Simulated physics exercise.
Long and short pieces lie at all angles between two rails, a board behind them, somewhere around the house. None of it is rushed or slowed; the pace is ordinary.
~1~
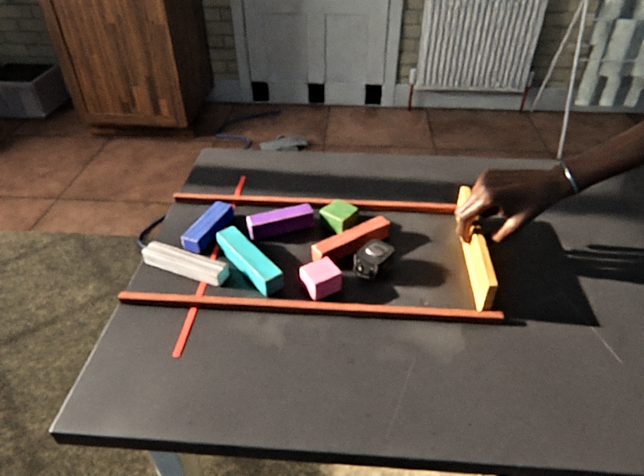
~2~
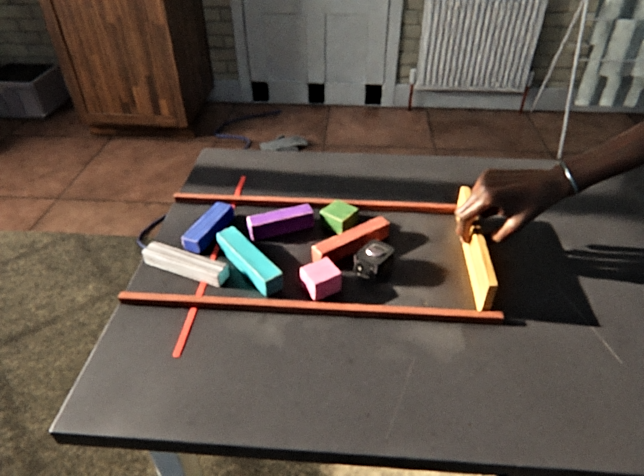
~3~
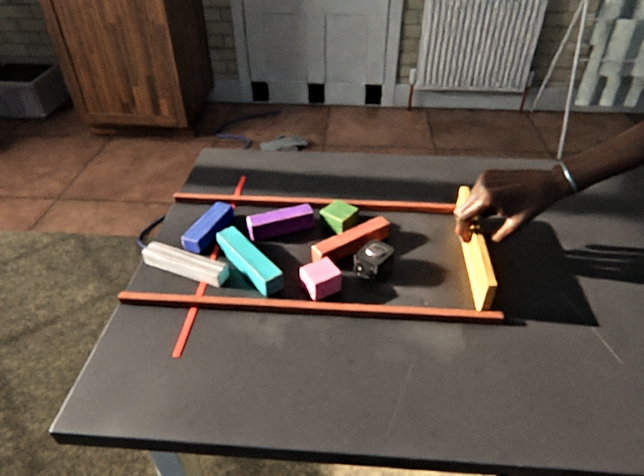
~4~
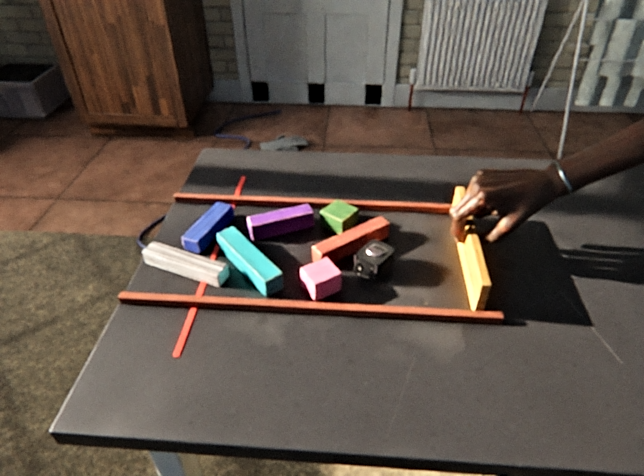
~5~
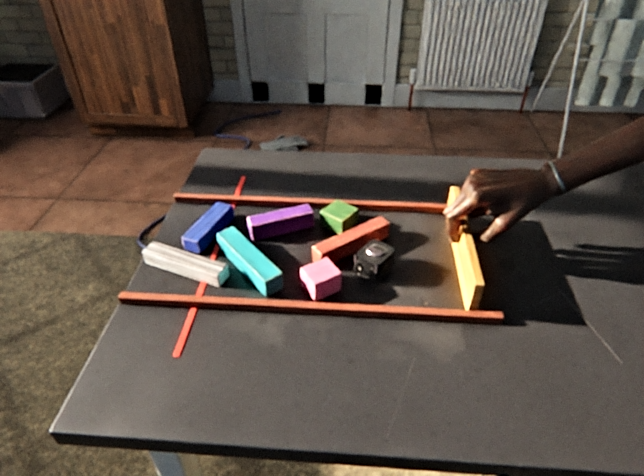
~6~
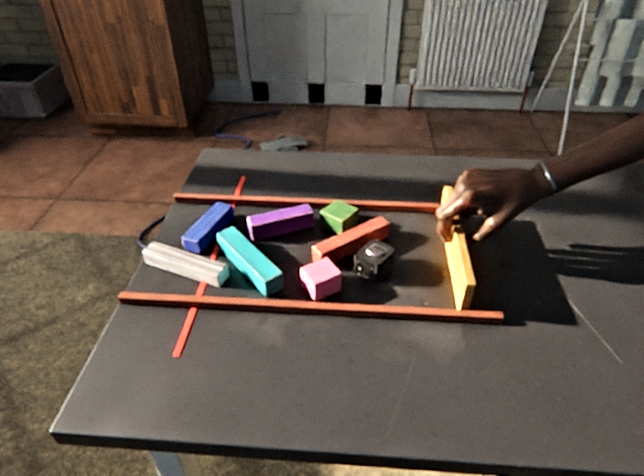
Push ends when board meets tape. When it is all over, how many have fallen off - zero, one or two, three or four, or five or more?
Band: One to two.
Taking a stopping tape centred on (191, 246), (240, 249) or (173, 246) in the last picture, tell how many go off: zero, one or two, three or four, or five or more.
Falls: Either three or four; none at all; at least five.
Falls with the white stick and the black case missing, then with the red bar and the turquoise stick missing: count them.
Well, the first time you'd get 1, and the next time 0.
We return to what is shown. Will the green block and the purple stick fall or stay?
The green block keeps its place, while the purple stick keeps its place.
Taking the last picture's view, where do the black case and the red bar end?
Going in order: First (196, 256), then (191, 237).
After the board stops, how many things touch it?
The number is 4.
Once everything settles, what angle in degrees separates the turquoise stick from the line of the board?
Angle: Around 40°.
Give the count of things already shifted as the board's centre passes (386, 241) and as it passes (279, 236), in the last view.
Tally: 2; 8.
Soon after, none off yet; white stick at rest near (186, 263); blue stick at rest near (209, 227); turquoise stick at rest near (249, 260).
In the end, the number that fall off is one or two; gone, blue stick and white stick.
